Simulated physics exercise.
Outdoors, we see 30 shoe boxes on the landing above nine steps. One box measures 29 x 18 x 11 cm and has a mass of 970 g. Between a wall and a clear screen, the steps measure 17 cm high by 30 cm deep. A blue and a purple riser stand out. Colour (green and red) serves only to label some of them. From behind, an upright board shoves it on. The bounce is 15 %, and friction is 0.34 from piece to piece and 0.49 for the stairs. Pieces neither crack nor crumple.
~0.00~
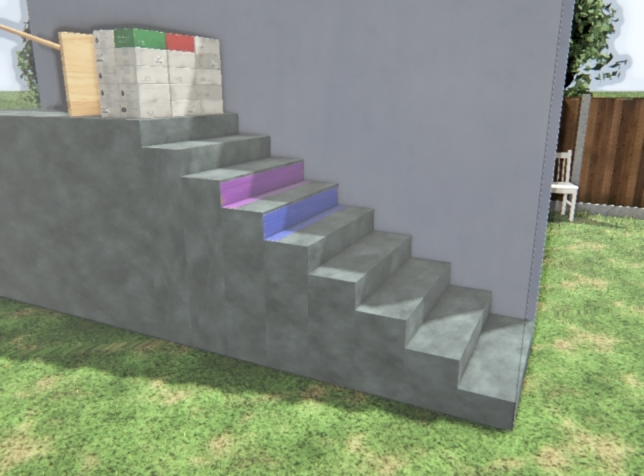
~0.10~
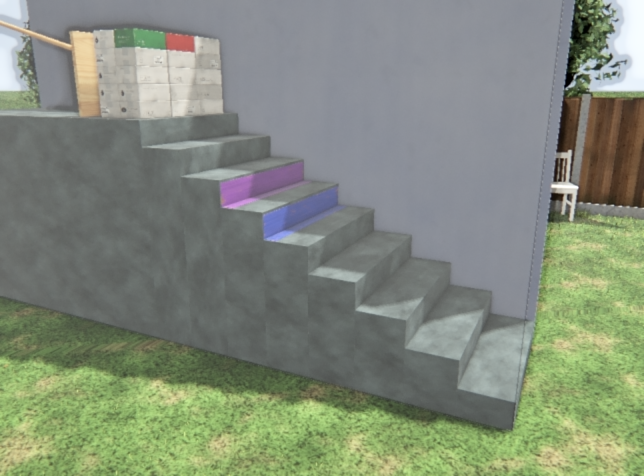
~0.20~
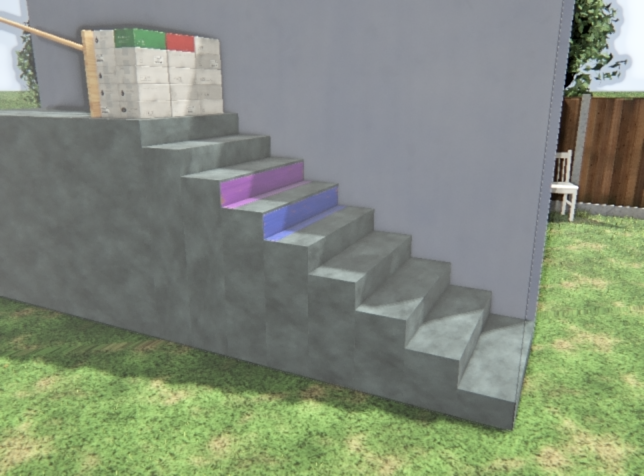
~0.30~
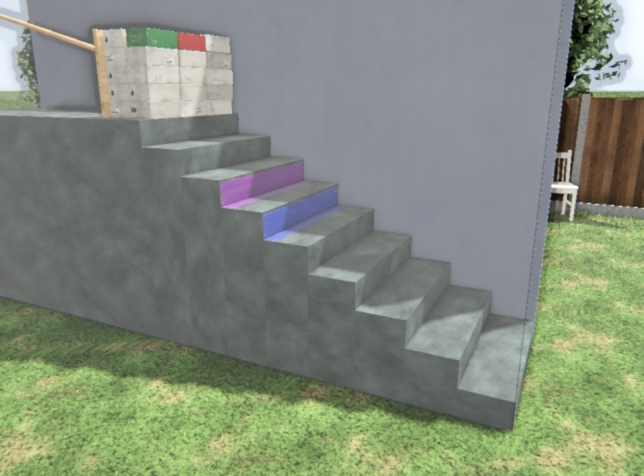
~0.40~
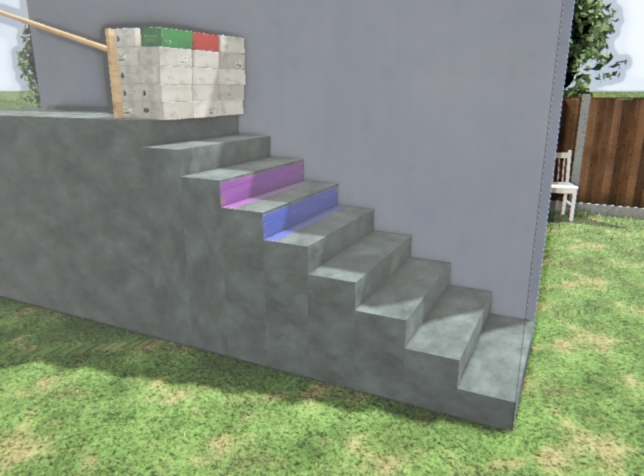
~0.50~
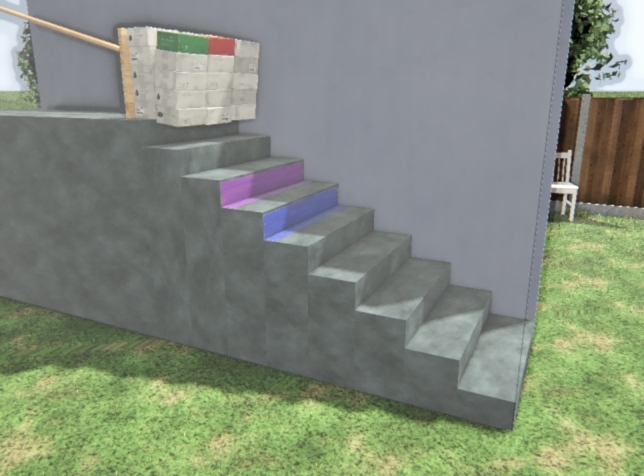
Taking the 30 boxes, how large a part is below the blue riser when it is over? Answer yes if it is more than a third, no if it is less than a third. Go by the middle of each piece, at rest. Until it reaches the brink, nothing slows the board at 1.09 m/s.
Yes.
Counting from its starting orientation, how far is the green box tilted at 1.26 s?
Some 100°.
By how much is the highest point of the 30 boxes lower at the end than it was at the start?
About 62 cm.
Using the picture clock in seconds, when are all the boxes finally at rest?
Somewhere near 3.0 seconds.
By 0.62 s, none of the 30 boxes below the blue riser, 30 disturbed; green box tilted 15°, 17 cm lower; red box tilted 15°, 16 cm lower.
By 0.86 s, none of the 30 boxes below the blue riser, 30 disturbed; red box tilted 56°, 40 cm lower; green box tilted 31°, 31 cm lower.
By 1.26 s, 13 of the 30 boxes below the blue riser; green box on its side; red box tilted 35°, 1.35 m lower.
By 1.88 s, 19 of the 30 boxes below the blue riser; red box upside down; green box upside down.
When it is over (3.1 s), 19 of the 30 boxes below the blue riser; red box upside down; green box on its side. That is 63 per cent. In pixels of the last frame, middles, green box near (567, 393).
